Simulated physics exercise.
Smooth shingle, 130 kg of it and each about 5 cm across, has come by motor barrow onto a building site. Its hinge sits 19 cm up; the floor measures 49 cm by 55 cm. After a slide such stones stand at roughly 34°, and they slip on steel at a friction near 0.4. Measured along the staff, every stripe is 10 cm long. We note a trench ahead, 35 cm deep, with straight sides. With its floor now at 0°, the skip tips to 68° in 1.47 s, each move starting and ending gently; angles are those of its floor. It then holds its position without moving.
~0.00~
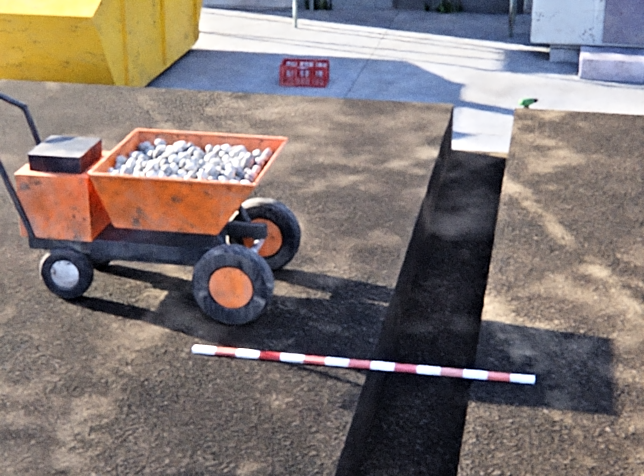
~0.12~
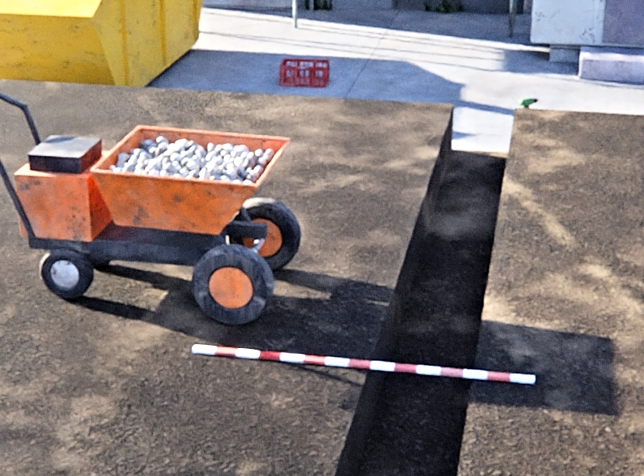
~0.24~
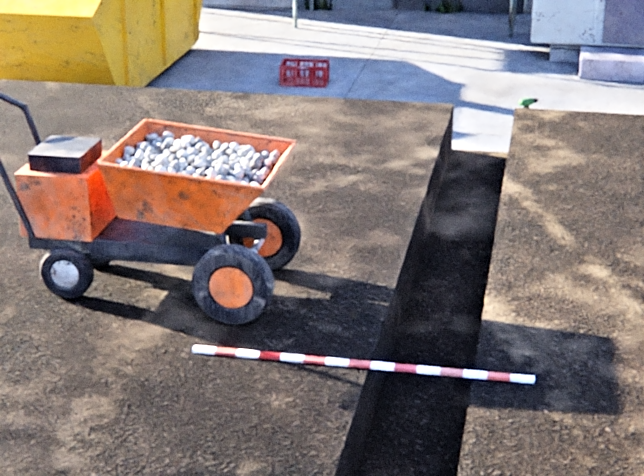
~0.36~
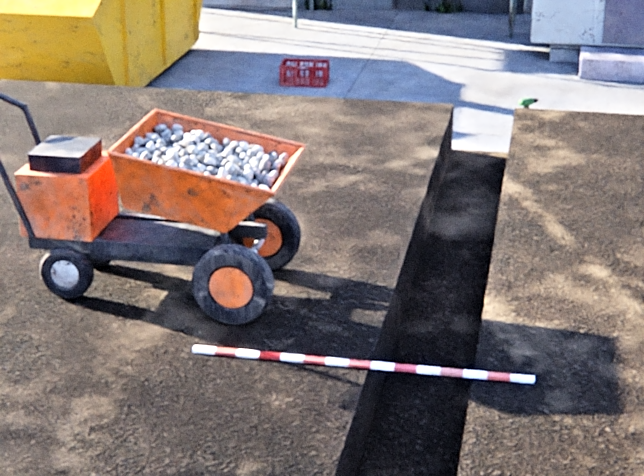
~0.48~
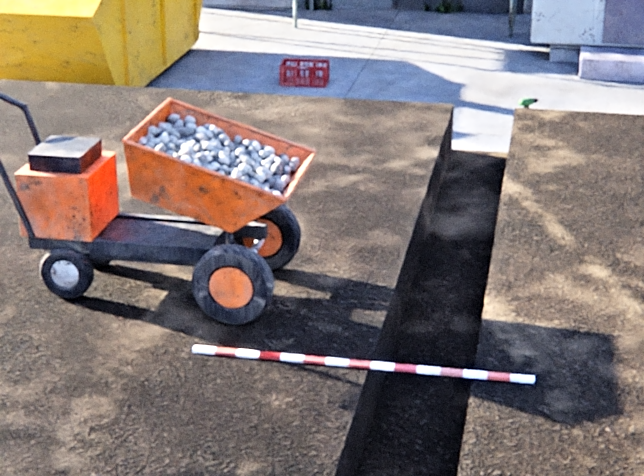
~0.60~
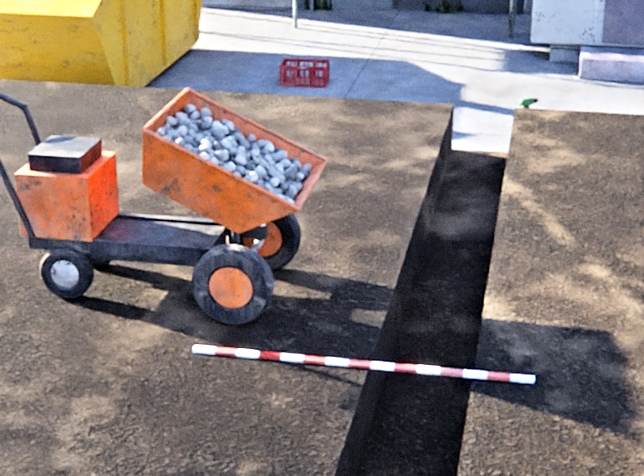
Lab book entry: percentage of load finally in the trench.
Approx. 90 percent.
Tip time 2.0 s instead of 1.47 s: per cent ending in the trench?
Around 90 per cent would end in the trench.
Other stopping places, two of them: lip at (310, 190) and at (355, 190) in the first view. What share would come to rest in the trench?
Roughly 95 in a hundred, then 55 in a hundred.
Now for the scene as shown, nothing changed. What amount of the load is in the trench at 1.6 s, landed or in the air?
Some 35 per cent.
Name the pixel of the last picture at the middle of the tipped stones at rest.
Roughly at (429, 360).
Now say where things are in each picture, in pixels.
The first frame shows lip at (255, 186), floor tilted 0°, highest stones at (211, 156).
In the second frame, the skip is at 1°, its lip at (257, 187); the top of the load is at (193, 155); the stones move at 0.2 m/s on average.
In the third frame, the skip is at 5°, its lip at (264, 189); the top of the load is at (179, 147); the stones move at 0.3 m/s on average.
The fourth frame shows lip at (274, 193), floor tilted 10°, highest stones at (171, 136); the stones move at 0.4 m/s on average.
In the fifth frame, the skip is at 17°, its lip at (286, 200); the top of the load is at (175, 127); the stones move at 0.5 m/s on average.
The sixth frame shows lip at (299, 209), floor tilted 25°, highest stones at (186, 117); the stones move at 0.6 m/s on average.
After 1.1 s the floor is at 57°; 99 % in the skip, 1 % short of the trench; the foremost stones are at (356, 236).
After 1.6 s the floor is at 68°; 51 % in the skip, 14 % short of the trench, 35 % in the trench; the foremost stones are at (469, 364).
After 1.9 s the floor is at 68°; 23 % in the skip, 14 % short of the trench, 63 % in the trench; the foremost stones are at (475, 370).
After 3.9 s the floor is at 68°; 0 % in the skip, 10 % short of the trench, 90 % in the trench; the foremost stones are at (474, 376).
